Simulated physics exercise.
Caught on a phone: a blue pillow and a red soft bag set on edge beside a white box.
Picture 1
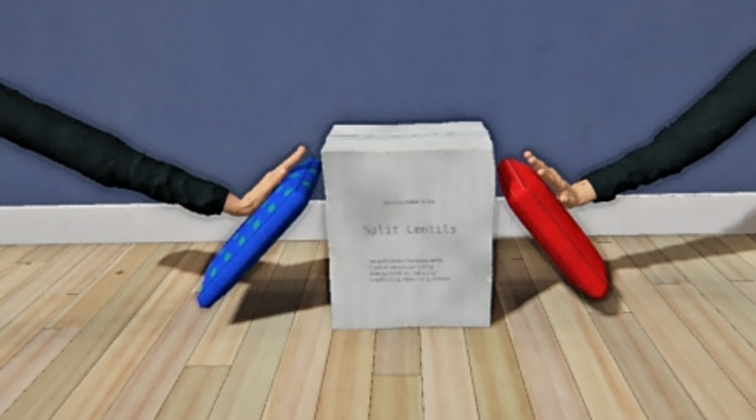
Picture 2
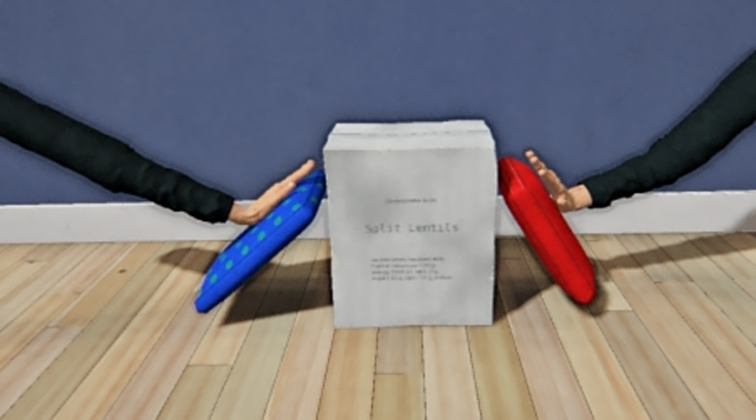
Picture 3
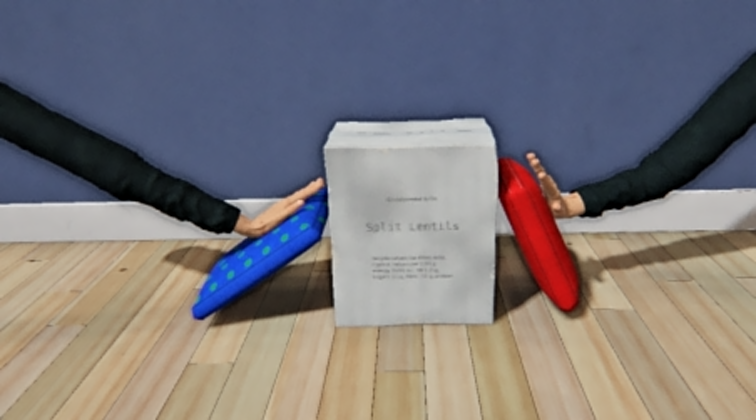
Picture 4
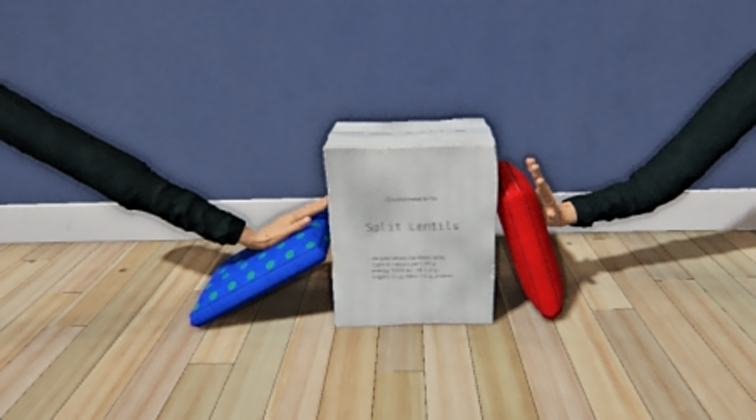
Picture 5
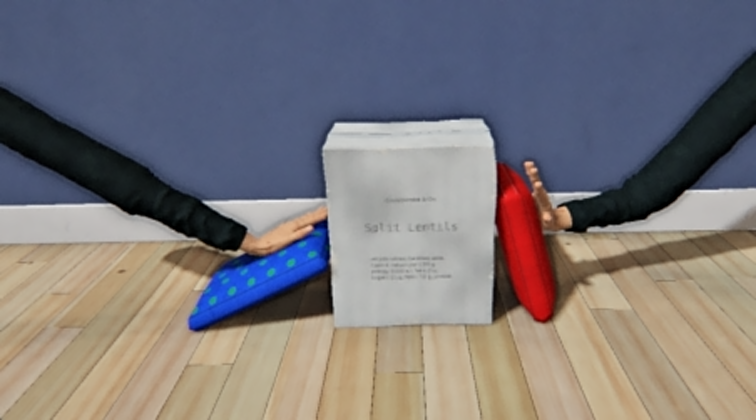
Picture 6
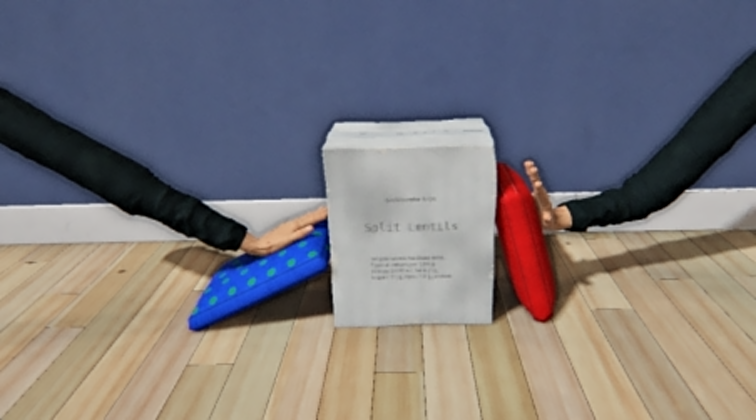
A blue pillow sinks lower against a white box while hands push a red bag more upright.
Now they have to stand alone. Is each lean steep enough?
The blue pillow slides down flat. The red soft bag keeps leaning.
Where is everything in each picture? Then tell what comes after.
Pillow foot (204, 304), head (301, 198); soft bag foot (600, 294), head (519, 194), in the first picture.
Pillow foot (201, 309); soft bag foot (587, 300), in the second picture.
Pillow foot (197, 315); soft bag foot (569, 307), in the third picture.
Pillow foot (195, 322); soft bag foot (552, 315), in the fourth picture.
Pillow foot (193, 326); soft bag foot (543, 319), in the fifth picture.
Pillow foot (193, 326), head (323, 264), at a low slant; soft bag foot (543, 318), head (511, 197), almost upright, in the sixth picture.
Then, 0.22 s past the final frame, pillow slipping down near (266, 281); soft bag still up near (520, 239).
Then, 0.32 s past the final frame, pillow flat on the floor near (266, 288); soft bag still up near (519, 240).
When it is over, pillow flat on the floor near (266, 290); soft bag still up near (519, 240). The blue pillow slips and lies down and the red soft bag holds its lean.
